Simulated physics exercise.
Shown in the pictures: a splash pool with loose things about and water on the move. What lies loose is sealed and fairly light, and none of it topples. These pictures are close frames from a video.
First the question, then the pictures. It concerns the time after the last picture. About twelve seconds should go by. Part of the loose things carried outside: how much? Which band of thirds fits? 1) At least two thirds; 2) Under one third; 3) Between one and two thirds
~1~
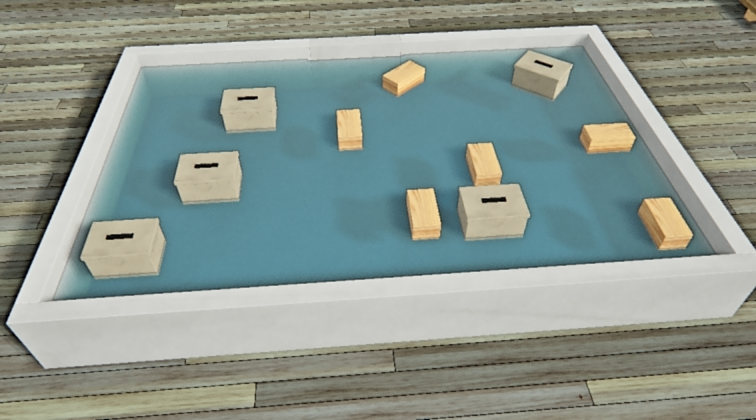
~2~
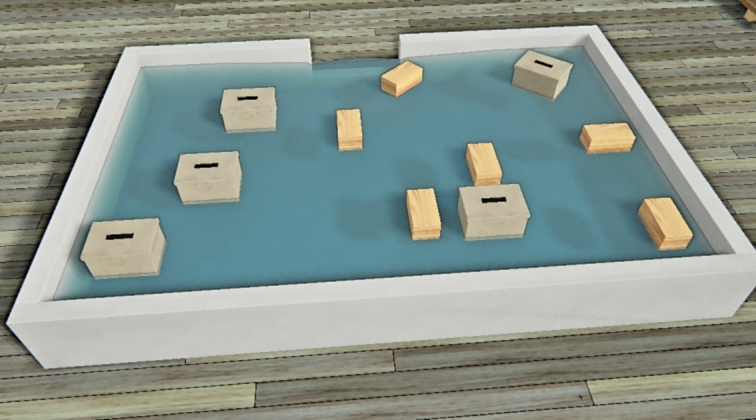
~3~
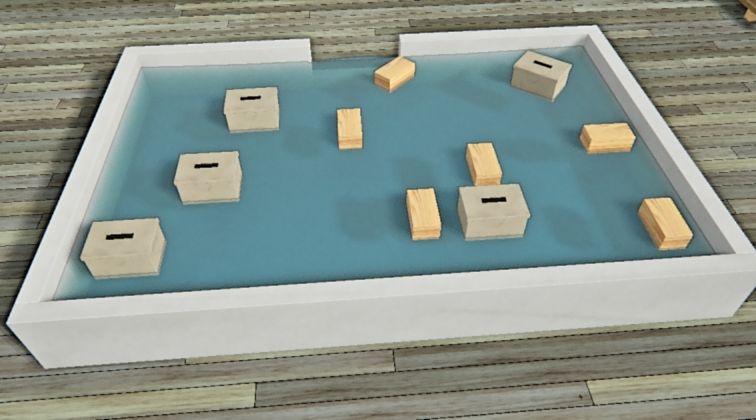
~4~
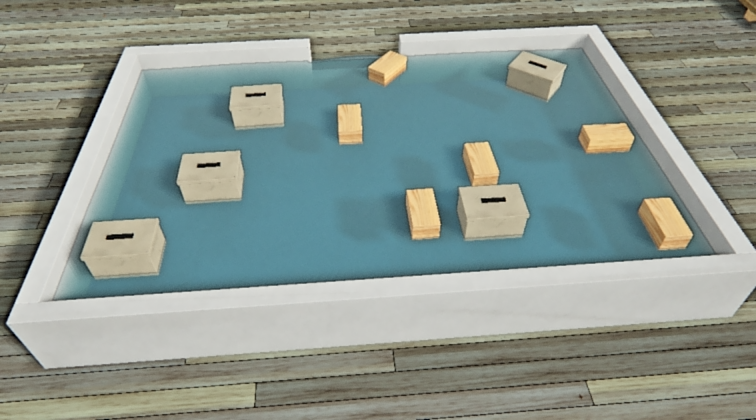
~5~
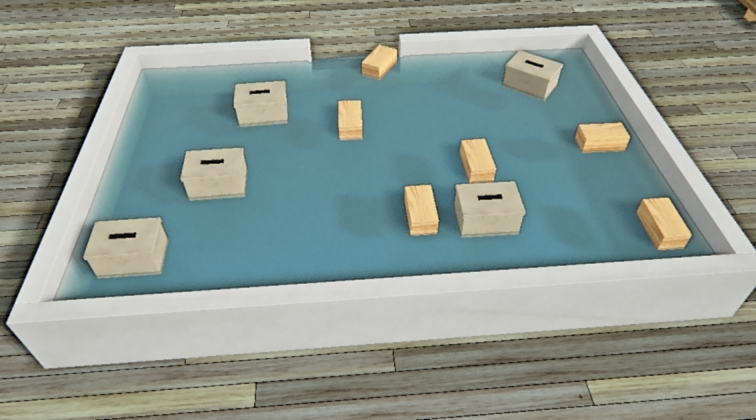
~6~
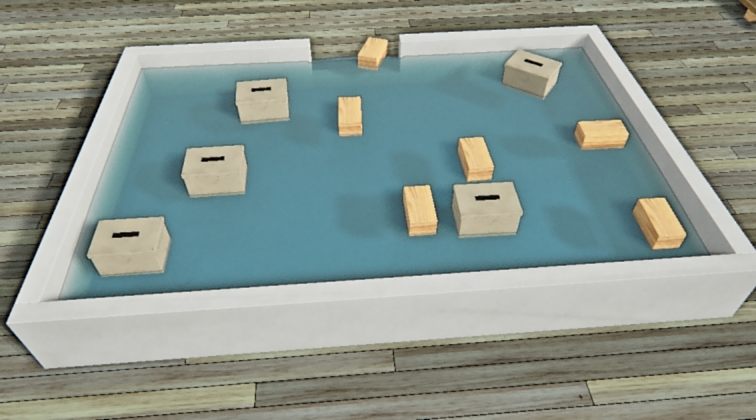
Option 2: Under one third.
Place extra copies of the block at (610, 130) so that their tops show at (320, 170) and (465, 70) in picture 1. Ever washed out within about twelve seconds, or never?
In order: Never leaves, then leaves.
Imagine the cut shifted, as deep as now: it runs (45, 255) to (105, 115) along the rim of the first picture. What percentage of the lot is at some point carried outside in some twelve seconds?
About 30 percent, I'd say.
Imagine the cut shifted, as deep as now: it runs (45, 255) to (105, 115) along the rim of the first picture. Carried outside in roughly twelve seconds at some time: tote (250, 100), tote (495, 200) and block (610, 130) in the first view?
Lost; retained; retained.
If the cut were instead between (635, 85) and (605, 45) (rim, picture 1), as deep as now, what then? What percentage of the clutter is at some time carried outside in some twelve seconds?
Something like 20 percent.
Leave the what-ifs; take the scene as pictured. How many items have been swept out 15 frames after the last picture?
2.
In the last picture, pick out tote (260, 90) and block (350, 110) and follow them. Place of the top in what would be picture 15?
Approximately (290, 73) for one, (350, 84) for the other.
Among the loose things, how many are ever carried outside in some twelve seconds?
So the number is 3.
A moment on, 1 of 11 are out; 10 afloat.
Next, 1 of 11 are out; 10 afloat.
Later, 2 of 11 are out; 9 afloat.
In the end, 3 of 11 are out; 8 afloat.
